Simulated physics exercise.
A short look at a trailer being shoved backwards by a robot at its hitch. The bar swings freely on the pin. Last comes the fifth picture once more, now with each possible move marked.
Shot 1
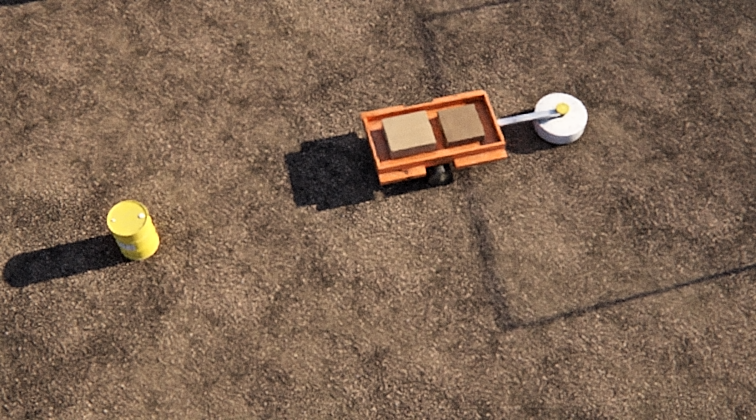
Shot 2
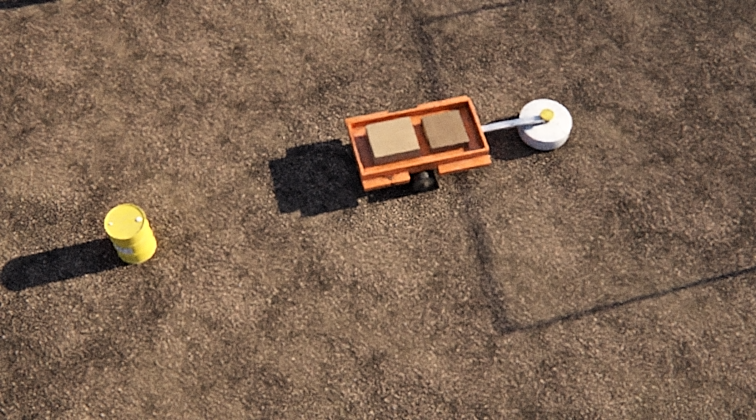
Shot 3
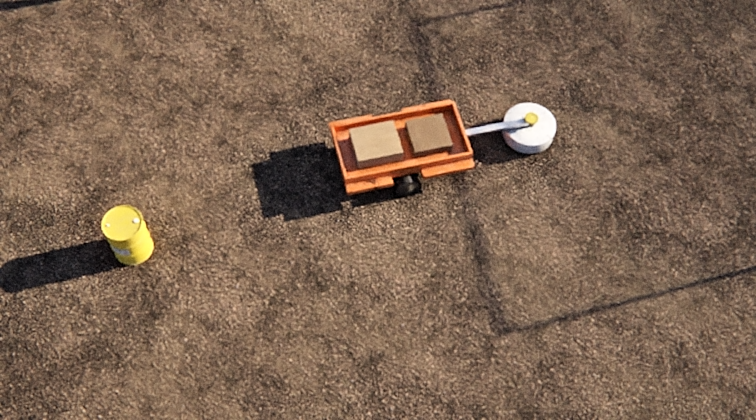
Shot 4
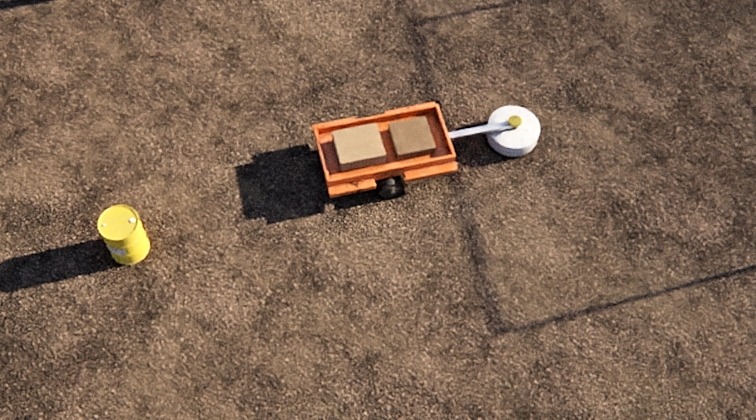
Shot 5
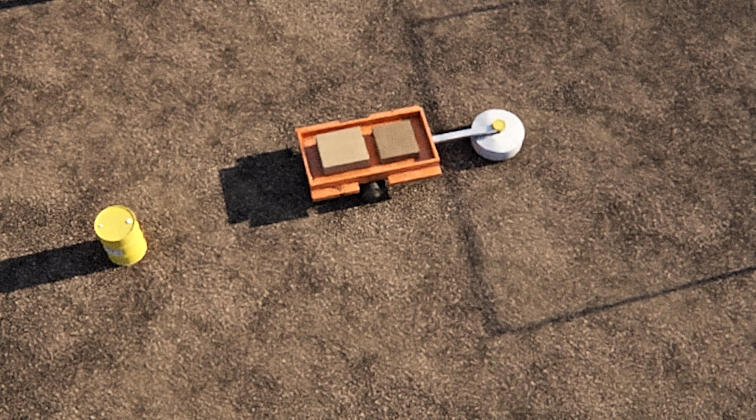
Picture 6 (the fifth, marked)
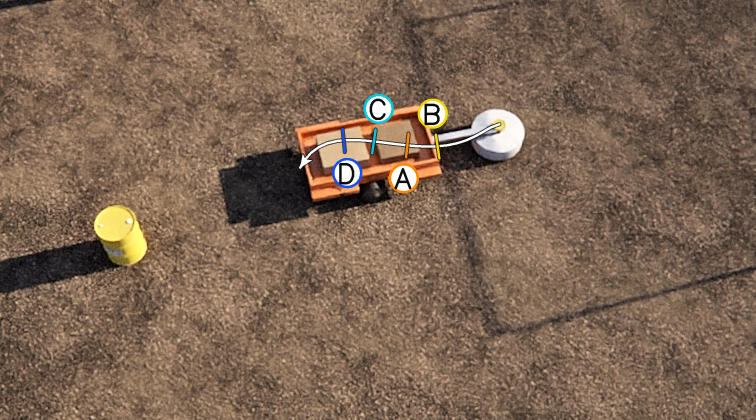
On rough brown ground, a round white robot pushes an orange trailer carrying two boxes backwards to the left, towards a yellow keg.
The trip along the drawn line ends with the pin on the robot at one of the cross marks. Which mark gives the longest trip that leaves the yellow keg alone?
Stop at D.
On the marked copy, A at (407, 145); B at (438, 146); C at (374, 141); D at (344, 140); the route from (499, 124) via (397, 144) to (300, 168).
Following D. Soon after the start, robot (449, 153), cart (313, 159).
Later, robot (393, 152), cart (257, 165).
In the end, robot (344, 148), cart (208, 174); nothing has been touched.
As for the rest, A is safe but short; B is safe but short; C is safe but short.
